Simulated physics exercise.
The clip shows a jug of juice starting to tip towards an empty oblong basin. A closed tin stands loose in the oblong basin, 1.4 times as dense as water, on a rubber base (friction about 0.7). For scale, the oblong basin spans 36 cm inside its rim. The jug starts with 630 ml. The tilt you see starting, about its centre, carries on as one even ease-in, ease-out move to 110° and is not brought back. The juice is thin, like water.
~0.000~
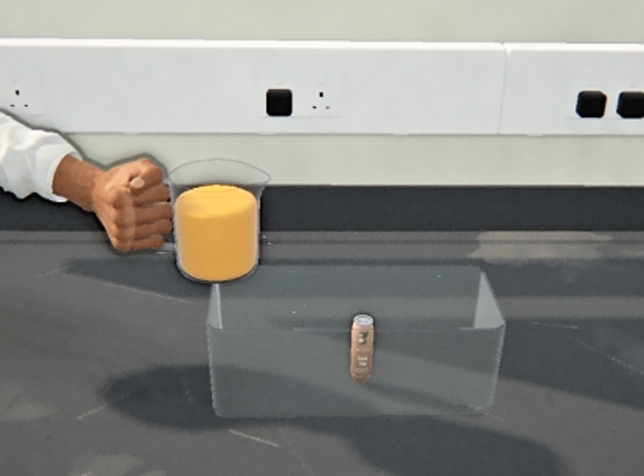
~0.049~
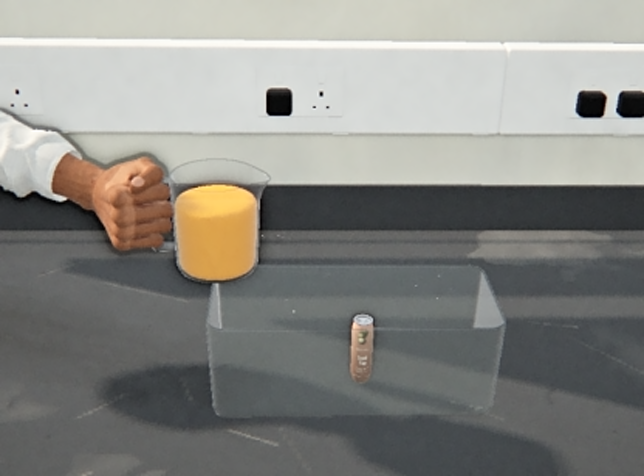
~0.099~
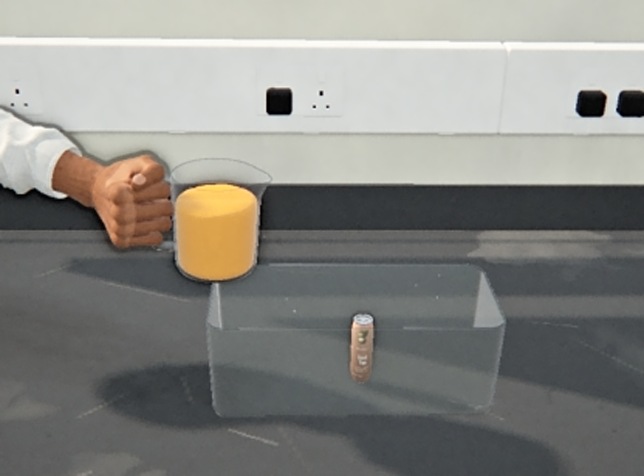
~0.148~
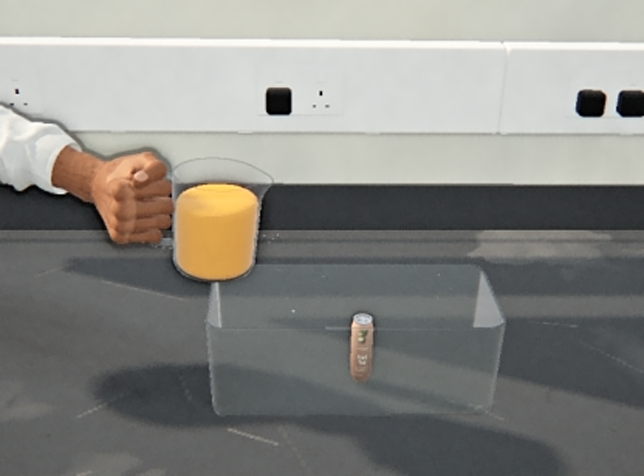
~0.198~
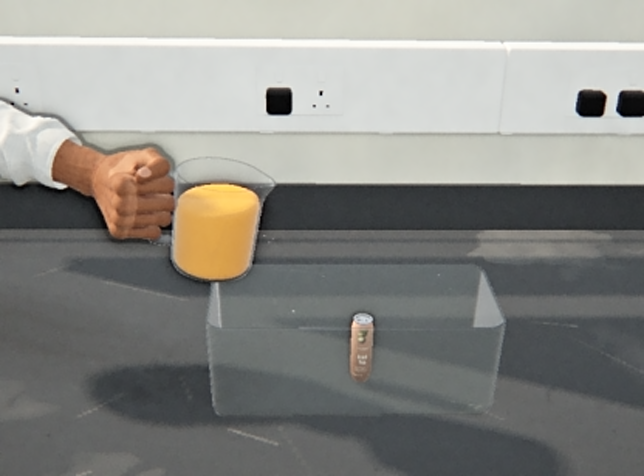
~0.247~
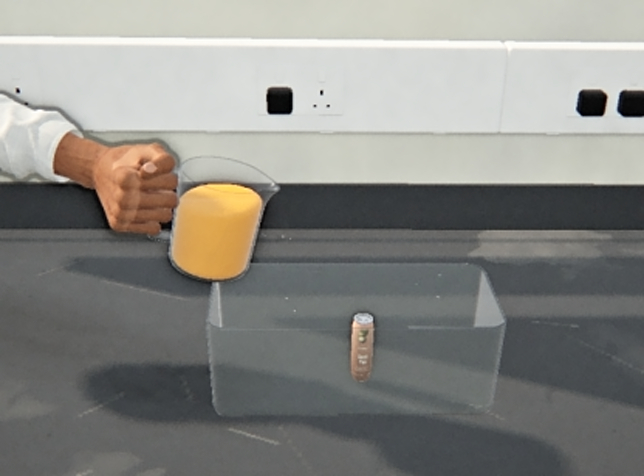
On a dark worktop, a jug of orange juice beside a closed fist stayed upright at first, then tilted slightly rightward above a clear oblong basin, where a small tin stood still.
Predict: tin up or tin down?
The tin remains upright.
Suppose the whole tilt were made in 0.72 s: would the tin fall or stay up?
Then it stays up.
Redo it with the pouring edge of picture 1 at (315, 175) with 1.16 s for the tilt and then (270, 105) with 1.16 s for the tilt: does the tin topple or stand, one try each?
First it falls; then it goes over.
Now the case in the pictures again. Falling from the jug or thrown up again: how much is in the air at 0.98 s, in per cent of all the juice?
About 14 per cent.
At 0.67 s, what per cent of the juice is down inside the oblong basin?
About 2 per cent.
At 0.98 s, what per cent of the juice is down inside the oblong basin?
Some 62 per cent.
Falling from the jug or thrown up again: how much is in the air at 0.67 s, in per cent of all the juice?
Near 12 in a hundred.
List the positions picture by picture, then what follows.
The first picture shows tilt 0°; pouring edge (270, 177); surface from (175, 199) to (257, 199); the oblong basin's rim runs from (212, 297) to (493, 297); the tin's top is at (363, 323).
The second picture shows tilt 0°; pouring edge (271, 177); surface from (175, 199) to (257, 199).
The third picture shows tilt 2°; pouring edge (272, 178); surface from (176, 198) to (258, 199).
The fourth picture shows tilt 4°; pouring edge (273, 180); surface from (176, 198) to (258, 199).
The fifth picture shows tilt 8°; pouring edge (276, 183); surface from (177, 199) to (259, 199).
The sixth picture shows tilt 12°; pouring edge (279, 187); surface from (179, 199) to (262, 199).
After 0.67 s the tilt is 68° and 86 per cent is still to pour; the tin stands where it began.
After 0.98 s the tilt is 104° and 26 per cent is still to pour; the tin stands where it began.
After 1.31 s the tilt is 110° and 1 per cent is still to pour; the tin stands where it began.
After 1.66 s the tilt is 110° and 0 per cent is still to pour; the tin stands where it began.
In the end the tin stands where it began.
